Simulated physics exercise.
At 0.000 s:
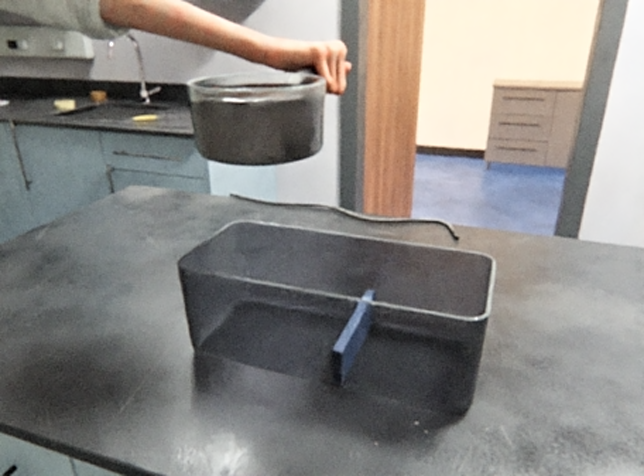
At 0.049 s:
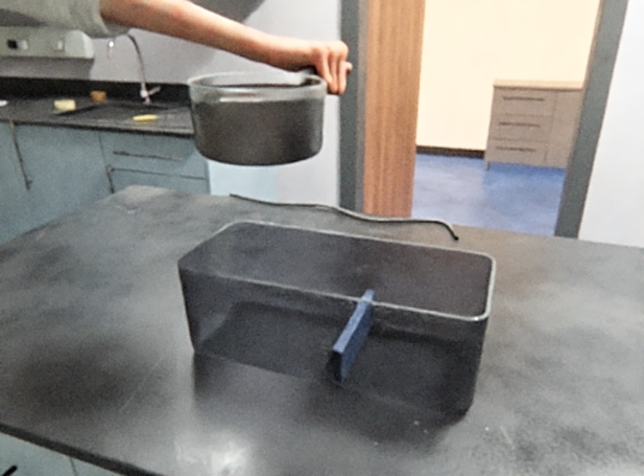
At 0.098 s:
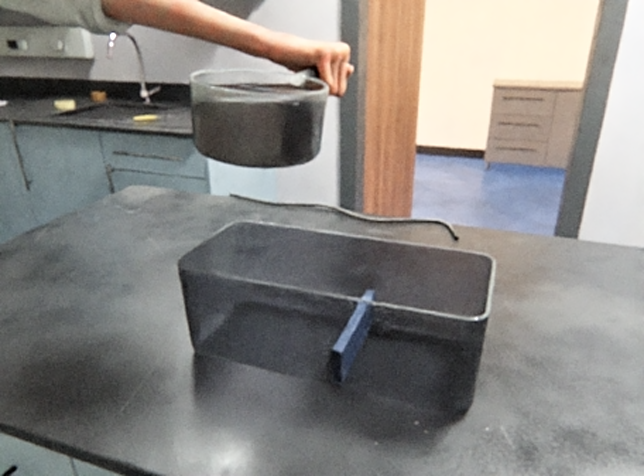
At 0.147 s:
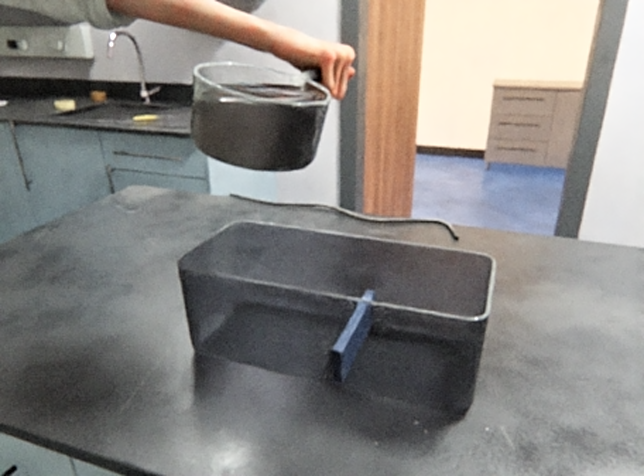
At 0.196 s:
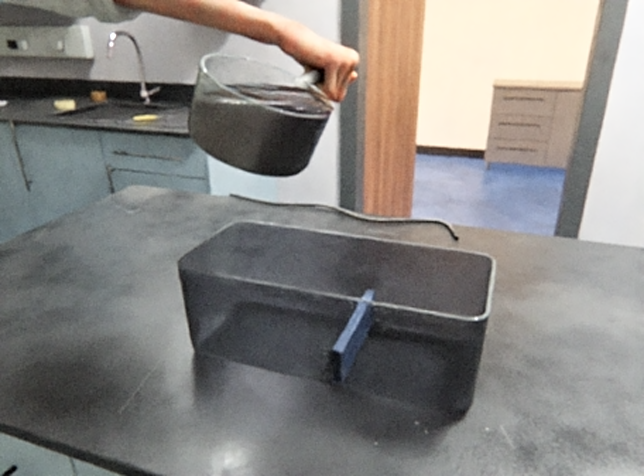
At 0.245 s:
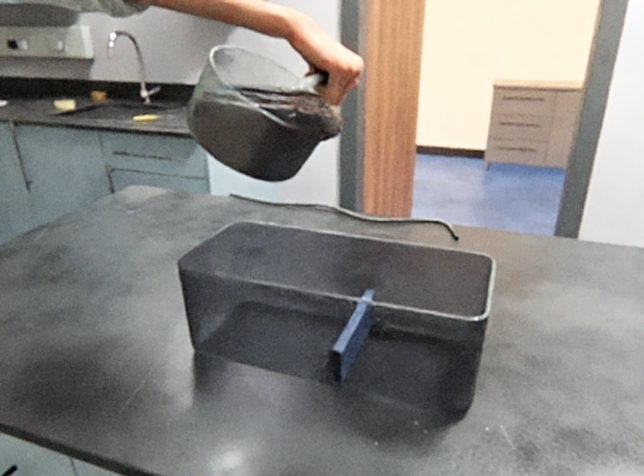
In a kitchen, a hand held a small pot of dark liquid above a clear oblong basin with a blue divider, keeping it nearly level before tilting it steadily further down to the right.
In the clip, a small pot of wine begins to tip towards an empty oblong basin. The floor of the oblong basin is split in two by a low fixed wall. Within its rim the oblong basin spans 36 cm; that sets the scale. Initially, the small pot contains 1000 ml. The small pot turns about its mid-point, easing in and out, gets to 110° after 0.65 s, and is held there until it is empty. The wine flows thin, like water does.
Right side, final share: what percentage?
58 per cent.
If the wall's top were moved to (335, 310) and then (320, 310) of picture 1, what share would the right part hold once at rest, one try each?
Respectively close to 80 and 90 %.
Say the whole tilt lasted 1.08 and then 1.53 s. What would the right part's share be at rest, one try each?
Result: 70 per cent, then 75 per cent.
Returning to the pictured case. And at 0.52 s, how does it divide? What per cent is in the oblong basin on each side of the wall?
Left roughly 1 per cent, right roughly 28.
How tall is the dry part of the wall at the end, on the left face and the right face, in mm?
For the left, around 34 mm; for the right, around 20 mm.
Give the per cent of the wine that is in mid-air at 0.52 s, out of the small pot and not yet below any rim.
Roughly 48 percent.
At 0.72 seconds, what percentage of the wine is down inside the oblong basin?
Around 88 parts in a hundred.
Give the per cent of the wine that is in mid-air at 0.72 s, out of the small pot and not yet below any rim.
Near 8 in a hundred.
By 0.52 s the tilt is 99° and 23 per cent is still to pour, 1 is left of the wall and 29 right of it.
By 0.72 s the tilt is 110° and 4 per cent is still to pour, 25 is left of the wall and 63 right of it.
By 0.92 s the tilt is 110° and 0 per cent is still to pour, 38 is left of the wall and 59 right of it.
By 1.15 s the tilt is 110° and 0 per cent is still to pour, 40 is left of the wall and 59 right of it.
At rest 40 per cent lies left of the wall, 58 right of it and 1 outside.
